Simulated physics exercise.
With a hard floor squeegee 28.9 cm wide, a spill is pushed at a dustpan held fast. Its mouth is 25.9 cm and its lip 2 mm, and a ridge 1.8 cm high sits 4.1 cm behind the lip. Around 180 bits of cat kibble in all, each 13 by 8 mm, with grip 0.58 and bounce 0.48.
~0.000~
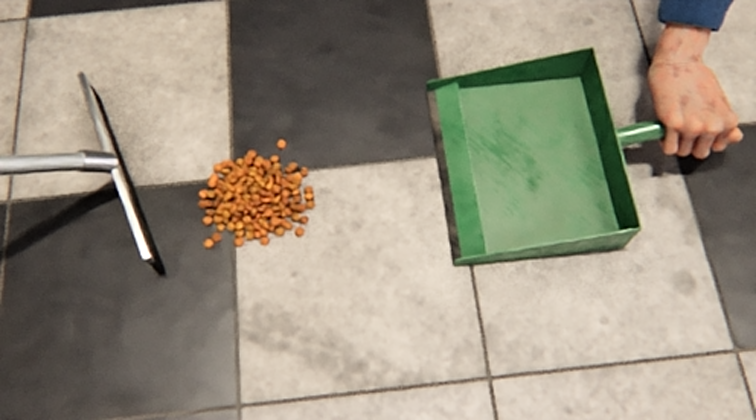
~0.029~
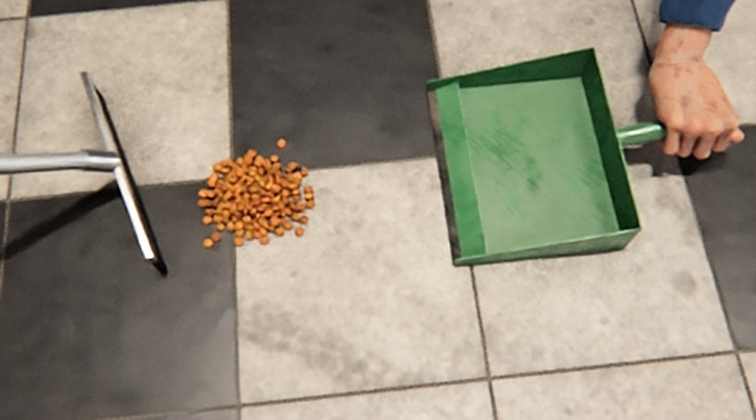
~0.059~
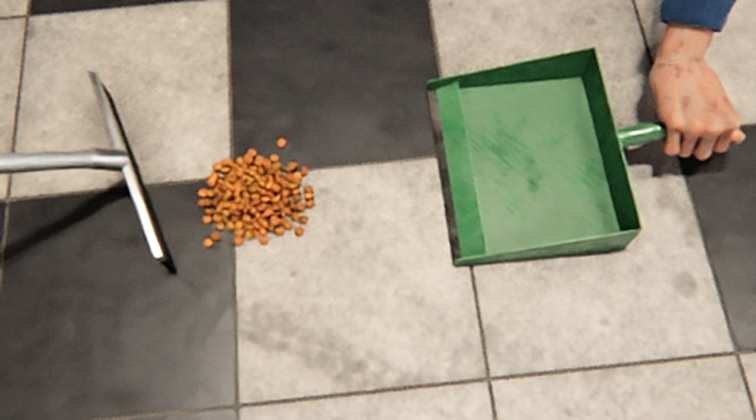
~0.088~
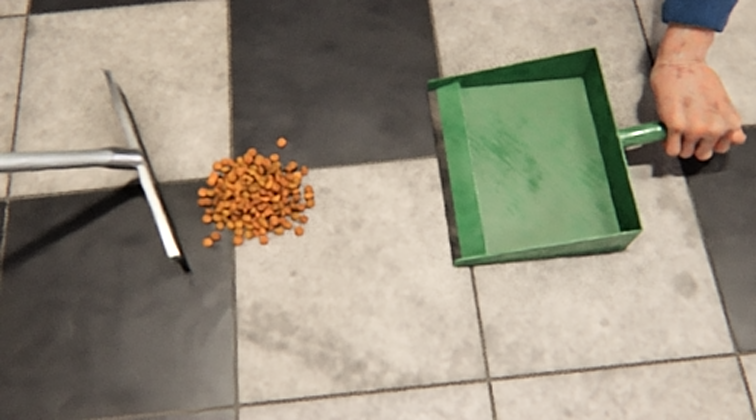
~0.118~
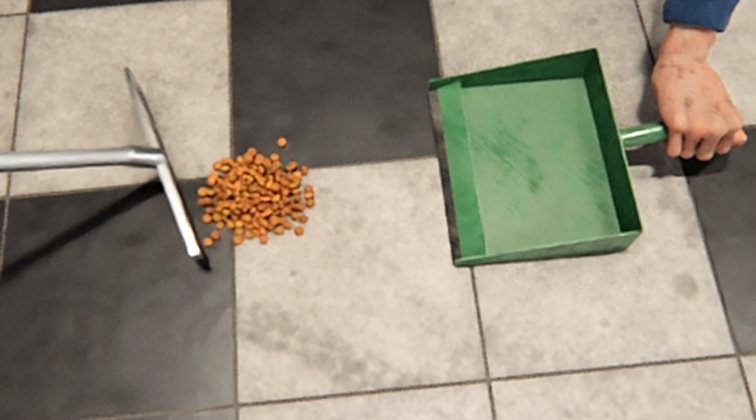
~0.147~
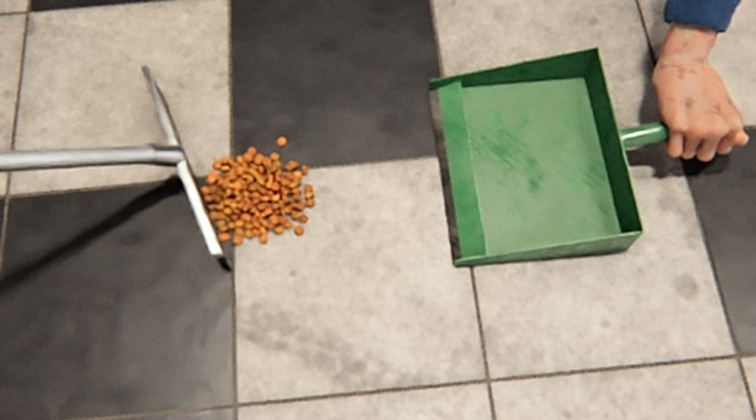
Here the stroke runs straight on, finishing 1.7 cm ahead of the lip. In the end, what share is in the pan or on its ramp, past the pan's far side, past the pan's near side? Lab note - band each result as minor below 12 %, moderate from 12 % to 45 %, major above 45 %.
Result: Pan moderate; far side minor; near side minor.
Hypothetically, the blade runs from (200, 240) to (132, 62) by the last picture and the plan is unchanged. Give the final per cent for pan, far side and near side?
Pan 20; far 10; near 0.
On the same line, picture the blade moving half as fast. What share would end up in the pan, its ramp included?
In that case some 5 per cent.
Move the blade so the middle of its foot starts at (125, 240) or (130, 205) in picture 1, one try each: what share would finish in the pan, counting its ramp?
Roughly 5 % and 15 %.
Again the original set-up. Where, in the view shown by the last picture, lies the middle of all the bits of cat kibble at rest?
In the last view, approximately (427, 157).
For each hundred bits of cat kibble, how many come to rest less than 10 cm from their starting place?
Roughly 0 in a hundred.
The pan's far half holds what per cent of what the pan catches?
I'd put it near 40 per cent.
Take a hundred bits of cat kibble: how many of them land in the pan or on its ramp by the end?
Close to 15 in a hundred end up there.
After 0.31 s, middle of the blade 19 cm from the lip; 0 % over the lip, far side 0 %, near side 0 %.
After 0.41 s, middle of the blade 10 cm from the lip; 0 % over the lip, far side 5 %, near side 0 %.
Then, at 0.65 s, middle of the blade 6 cm from the lip; 15 % over the lip, far side 10 %, near side 0 %.
In the end, at 1.1 s, pan 15 %, far side 10 %, near side 0 %, in front of the lip or behind the blade 75 %.
